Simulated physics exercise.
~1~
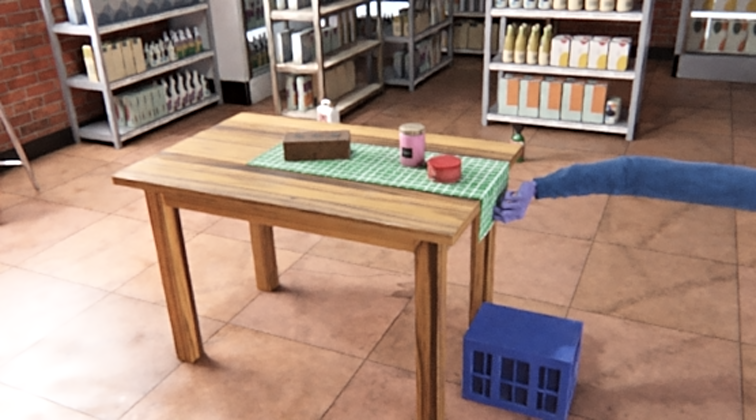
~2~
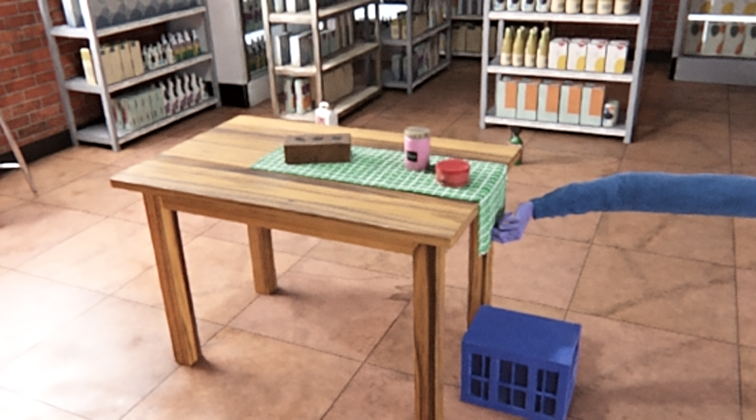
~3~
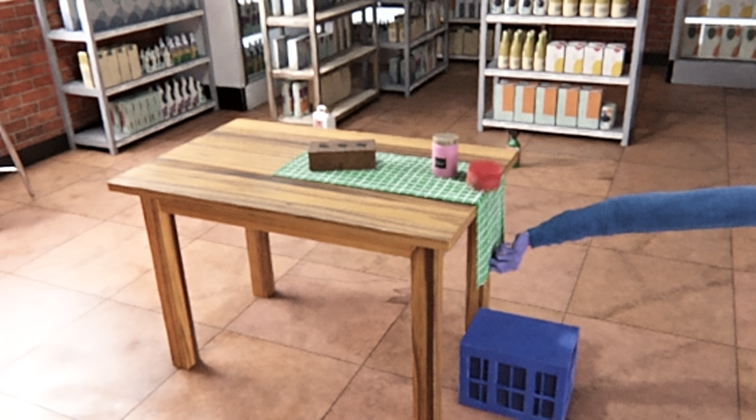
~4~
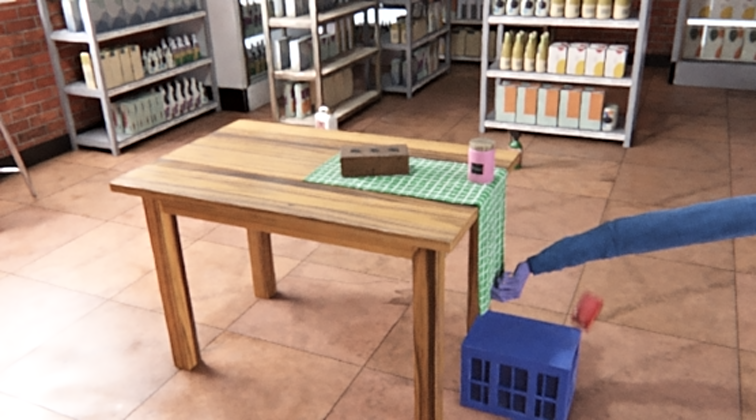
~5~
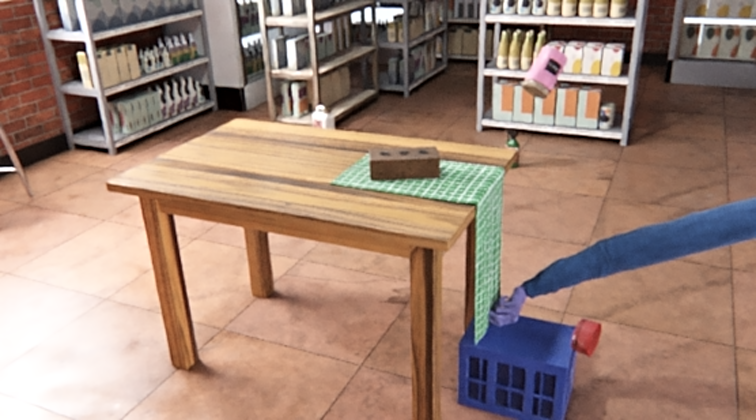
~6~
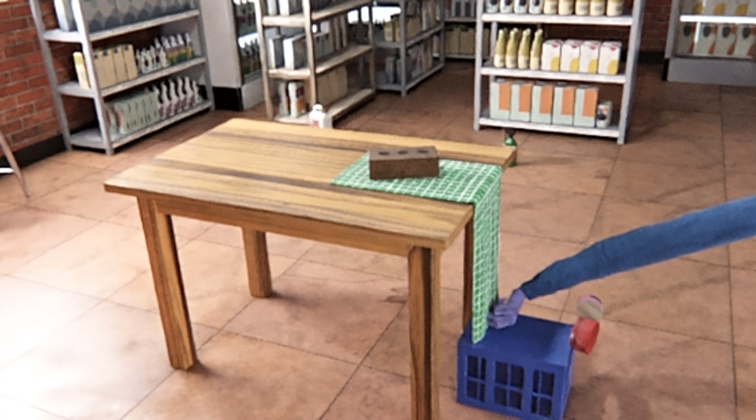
The video shows a gloved hand pulling a green tea towel down over the right end of a wooden table, carrying a brick, pink jar and red tub along. The tub falls first, then the jar, while the brick stays on the table and the hem reaches the blue crate.
